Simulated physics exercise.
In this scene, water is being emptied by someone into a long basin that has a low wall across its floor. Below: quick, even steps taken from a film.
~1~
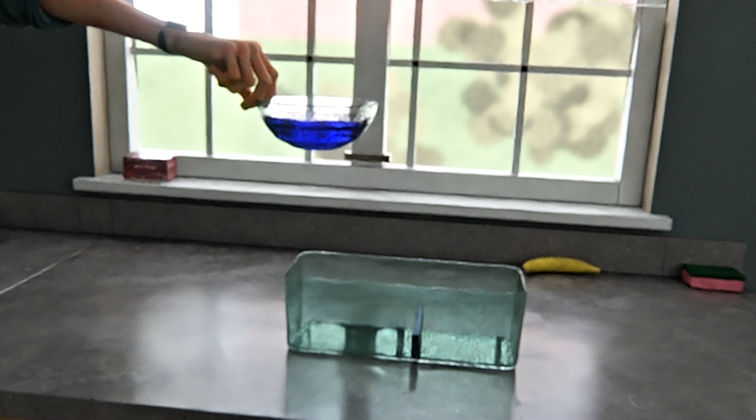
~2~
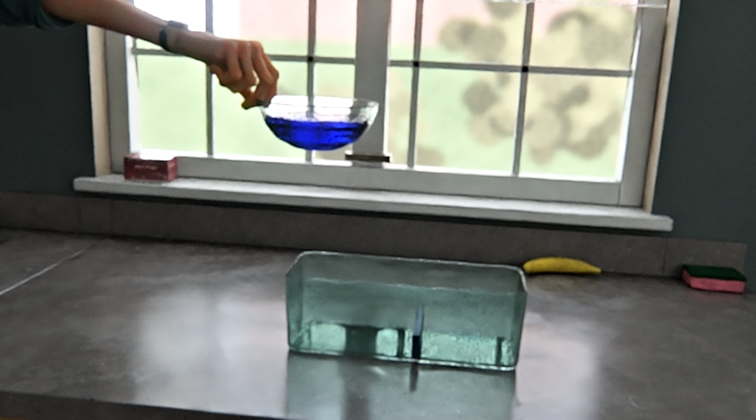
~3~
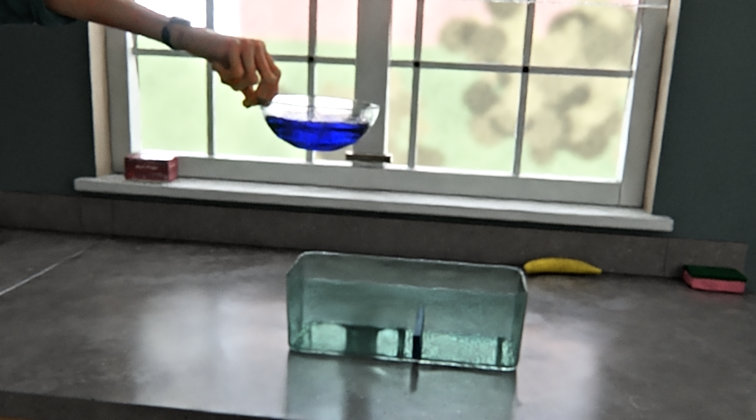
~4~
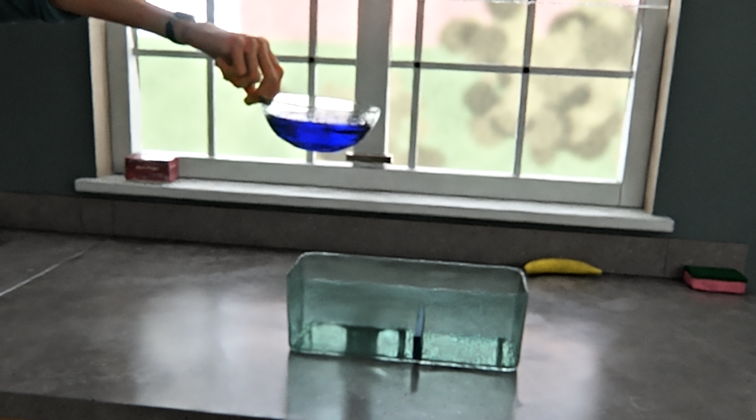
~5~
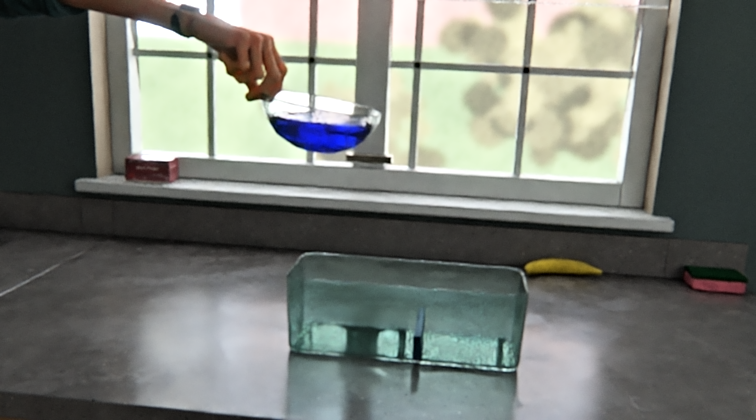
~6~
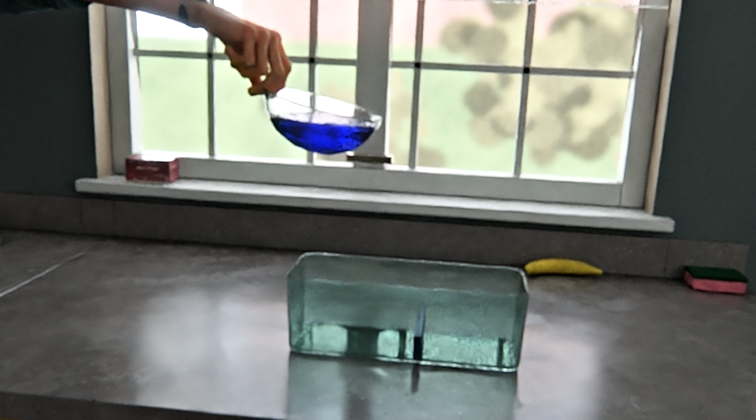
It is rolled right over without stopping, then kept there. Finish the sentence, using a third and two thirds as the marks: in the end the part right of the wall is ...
Between a third and two thirds of the whole.
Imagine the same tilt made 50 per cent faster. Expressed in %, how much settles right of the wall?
Around 35 percent ends up there.
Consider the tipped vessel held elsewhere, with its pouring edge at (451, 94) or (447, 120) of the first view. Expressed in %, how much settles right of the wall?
Roughly 85 per cent, then roughly 90 per cent.
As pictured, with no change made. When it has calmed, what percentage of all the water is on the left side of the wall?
55 in a hundred.
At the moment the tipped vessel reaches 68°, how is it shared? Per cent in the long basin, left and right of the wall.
Roughly 10 per cent on the left, roughly 10 per cent on the right.
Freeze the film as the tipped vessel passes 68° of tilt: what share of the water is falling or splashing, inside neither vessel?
Share out of both vessels: Approx. 50 %.
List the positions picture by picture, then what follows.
In the first picture, tilt 0°; pouring edge (376, 105); surface from (266, 113) to (370, 119); the long basin's rim runs from (293, 264) to (523, 282); the wall's top is at (418, 320).
In the second picture, tilt 1°; pouring edge (377, 106); surface from (266, 114) to (371, 120).
In the third picture, tilt 2°; pouring edge (378, 108); surface from (267, 113) to (372, 121).
In the fourth picture, tilt 5°; pouring edge (379, 112); surface from (269, 113) to (373, 122).
In the fifth picture, tilt 9°; pouring edge (380, 116); surface from (271, 113) to (375, 124).
In the sixth picture, tilt 13°; pouring edge (380, 121); surface from (274, 114) to (377, 124).
A moment on, the tilt is 68° and 32 per cent is still to pour, 8 is left of the wall and 11 right of it.
Next, the tilt is 103° and 0 per cent is still to pour, 55 is left of the wall and 40 right of it.
Then the tilt is 111° and 0 per cent is still to pour, 57 is left of the wall and 42 right of it.
Later the tilt is 111° and 0 per cent is still to pour, 57 is left of the wall and 42 right of it.
Finally, 57 per cent lies left of the wall, 42 right of it and 2 outside.
